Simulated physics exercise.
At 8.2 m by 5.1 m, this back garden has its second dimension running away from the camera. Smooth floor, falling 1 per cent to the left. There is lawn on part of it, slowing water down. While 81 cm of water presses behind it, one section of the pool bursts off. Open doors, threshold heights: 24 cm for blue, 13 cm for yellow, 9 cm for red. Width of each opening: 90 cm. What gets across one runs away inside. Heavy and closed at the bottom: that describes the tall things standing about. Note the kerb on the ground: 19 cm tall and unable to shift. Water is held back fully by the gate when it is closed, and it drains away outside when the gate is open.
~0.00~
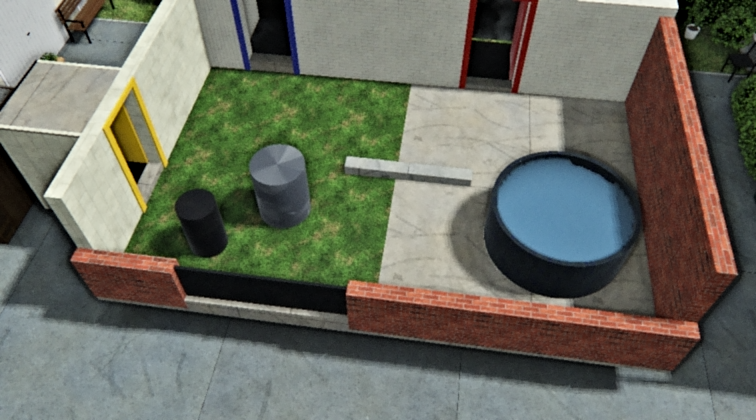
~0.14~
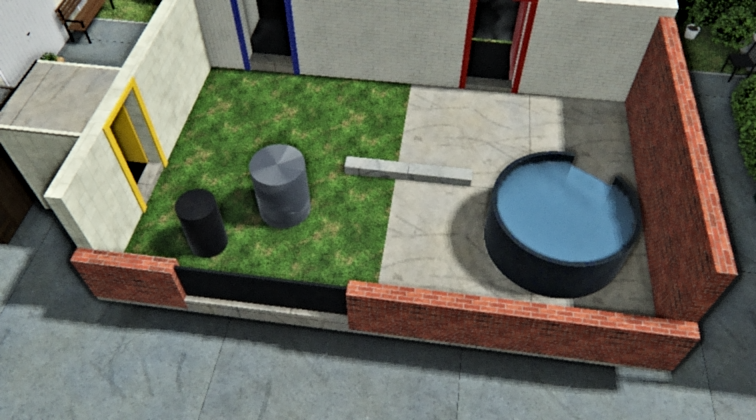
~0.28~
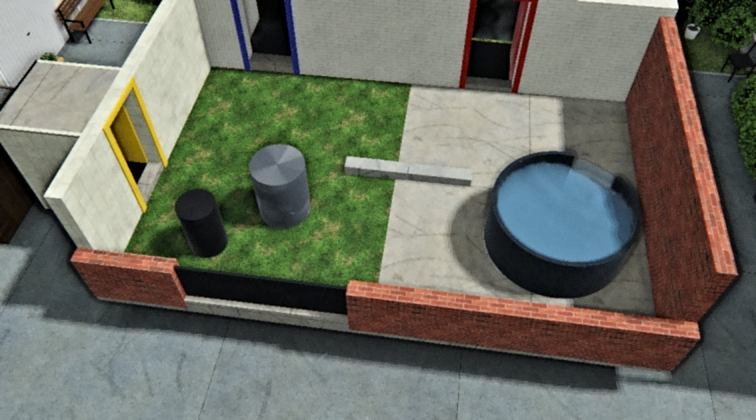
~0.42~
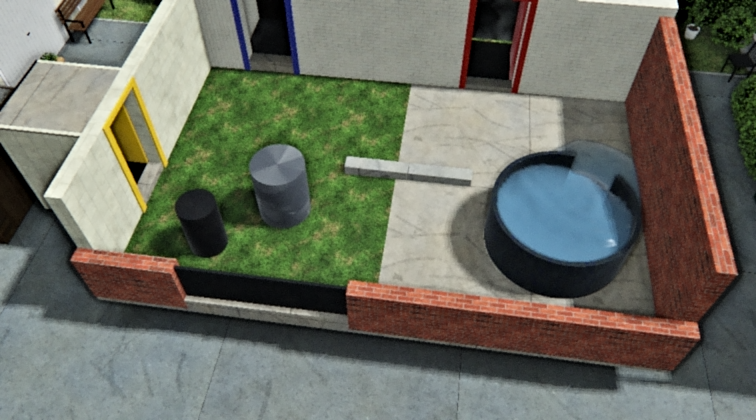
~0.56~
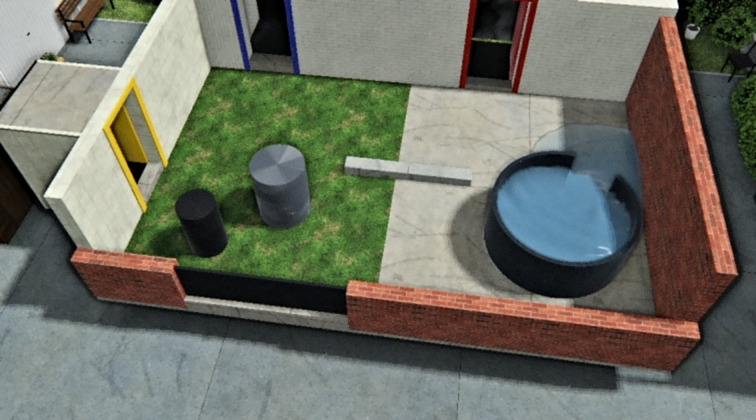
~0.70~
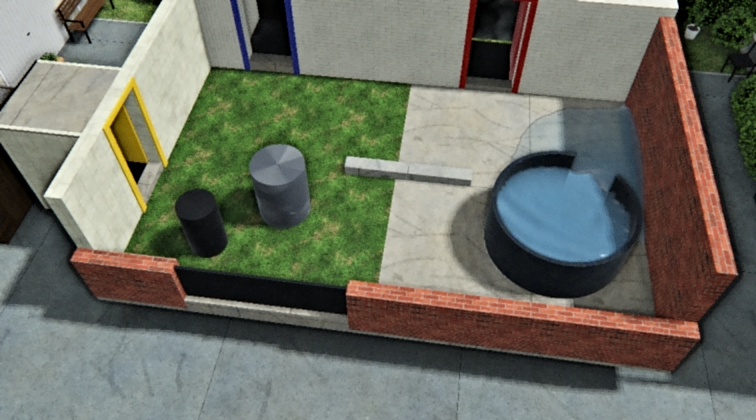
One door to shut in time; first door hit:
The red one.
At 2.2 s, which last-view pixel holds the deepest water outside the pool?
Look around (602, 108).
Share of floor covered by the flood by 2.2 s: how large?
Close to 20 in a hundred.
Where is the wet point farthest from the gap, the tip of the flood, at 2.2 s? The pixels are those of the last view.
Near (414, 85).
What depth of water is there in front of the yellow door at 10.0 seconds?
I'd put it near 10.0 cm.
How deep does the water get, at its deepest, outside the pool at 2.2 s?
About 46 cm.
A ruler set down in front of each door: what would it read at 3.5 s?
In centimetres, the blue door gives 0, the yellow door 0 and the red door 12.
After 1.4 s water covers 15 % of the floor and is deepest (59 cm) near (611, 102); blue door not reached, yellow door not reached, red door not reached.
After 2.2 s water covers 20 % of the floor and is deepest (46 cm) near (602, 108); blue door not reached, yellow door not reached, red door reached at 1.5 s.
After 3.5 s water covers 45 % of the floor and is deepest (30 cm) near (583, 106); blue door not reached, yellow door not reached, red door reached at 1.5 s.
After 6.0 s water covers 75 % of the floor and is deepest (18 cm) near (593, 113); blue door reached at 3.9 s, yellow door not reached, red door reached at 1.5 s.
After 10.0 s water covers 95 % of the floor and is deepest (14 cm) near (118, 267); blue door reached at 3.9 s, yellow door reached at 6.6 s, red door reached at 1.5 s.
